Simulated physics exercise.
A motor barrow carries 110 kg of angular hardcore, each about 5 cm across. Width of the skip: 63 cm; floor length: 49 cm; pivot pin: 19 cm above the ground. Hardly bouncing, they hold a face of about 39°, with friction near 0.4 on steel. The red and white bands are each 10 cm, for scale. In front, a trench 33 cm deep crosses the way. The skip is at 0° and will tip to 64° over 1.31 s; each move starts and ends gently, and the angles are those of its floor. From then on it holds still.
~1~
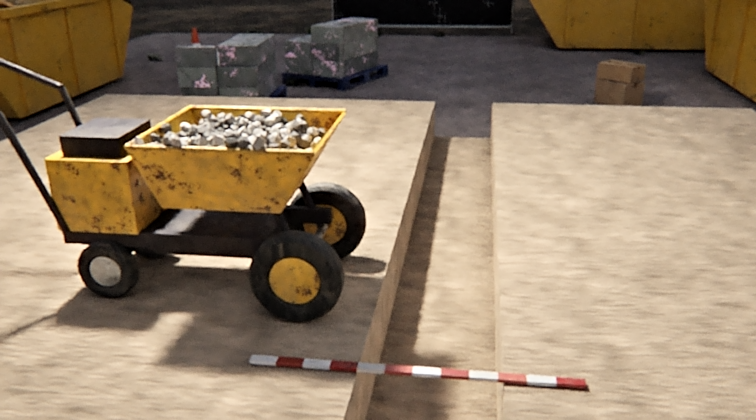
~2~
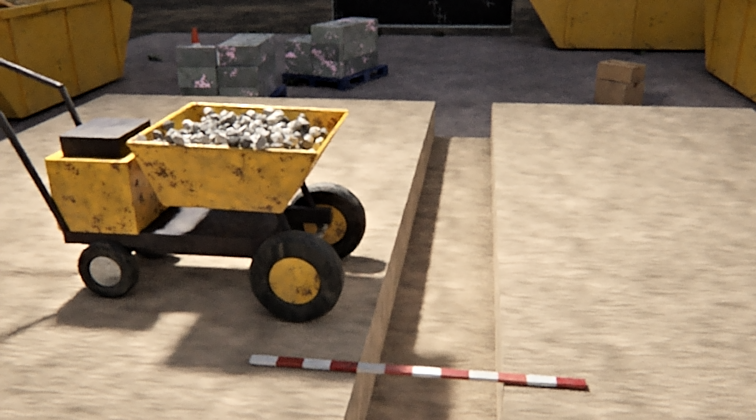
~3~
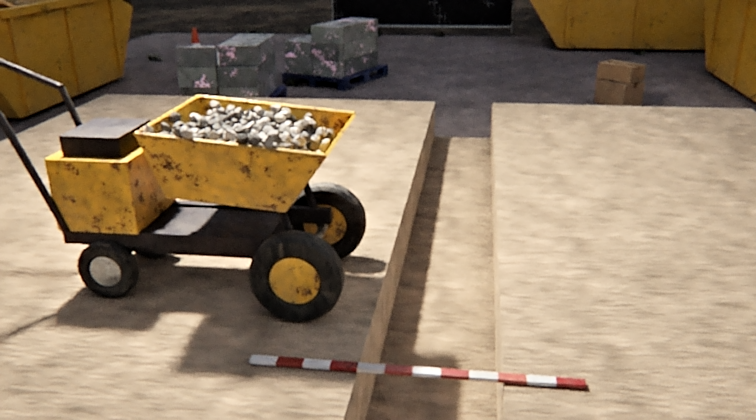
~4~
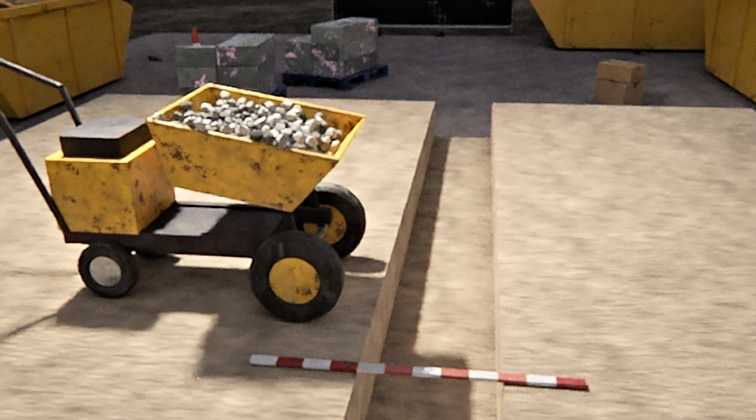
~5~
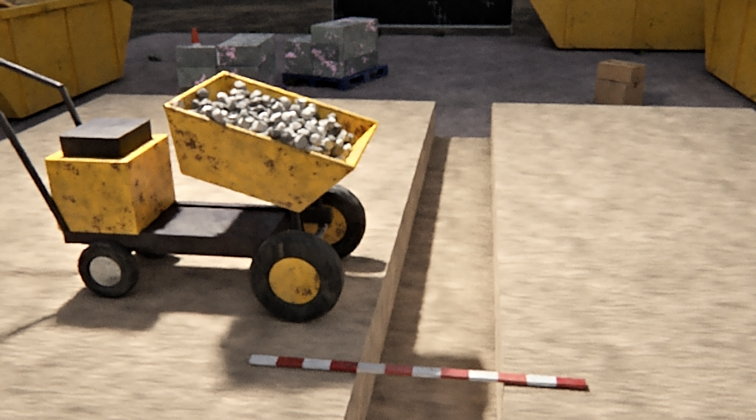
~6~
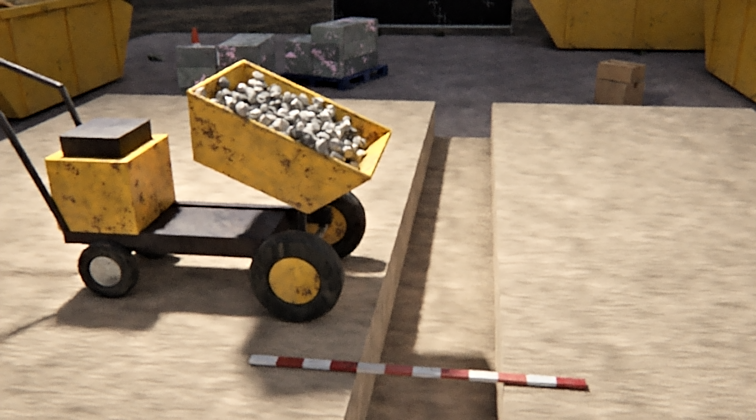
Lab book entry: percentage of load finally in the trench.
Approx. 40 percent.
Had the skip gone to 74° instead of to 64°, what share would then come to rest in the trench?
Roughly 75 percent.
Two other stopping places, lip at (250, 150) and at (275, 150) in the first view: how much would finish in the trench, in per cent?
Near 40 then near 40 percent.
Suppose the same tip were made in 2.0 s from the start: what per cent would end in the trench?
Then some 35 per cent would.
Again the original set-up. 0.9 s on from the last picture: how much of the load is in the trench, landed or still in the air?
Something like 15 in a hundred.
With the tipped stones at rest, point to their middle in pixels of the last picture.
Somewhere near pixel (469, 356).
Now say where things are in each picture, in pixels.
Lip at (314, 153), floor tilted 0°, highest stones at (262, 121), in the first picture.
The skip is at 1°, its lip at (317, 154); the top of the load is at (257, 120), in the second picture.
Lip at (325, 157), floor tilted 5°, highest stones at (254, 114), in the third picture.
Lip at (338, 161), floor tilted 10°, highest stones at (233, 109), in the fourth picture.
Lip at (354, 168), floor tilted 17°, highest stones at (241, 98), in the fifth picture.
The skip is at 24°, its lip at (370, 178); the top of the load is at (248, 89), in the sixth picture.
Then, 0.4 s after the last picture the floor is at 54°, 99 % in the skip; the foremost stones are at (418, 205).
Then, 0.9 s after the last picture the floor is at 64°, 87 % in the skip, 13 % in the trench; the foremost stones are at (499, 331).
Then, 1.2 s after the last picture the floor is at 64°, 72 % in the skip, 26 % in the trench, 2 % past the trench; the foremost stones are at (560, 292).
Then, 3.2 s after the last picture the floor is at 64°, 57 % in the skip, 40 % in the trench, 2 % past the trench; the foremost stones are at (578, 303).
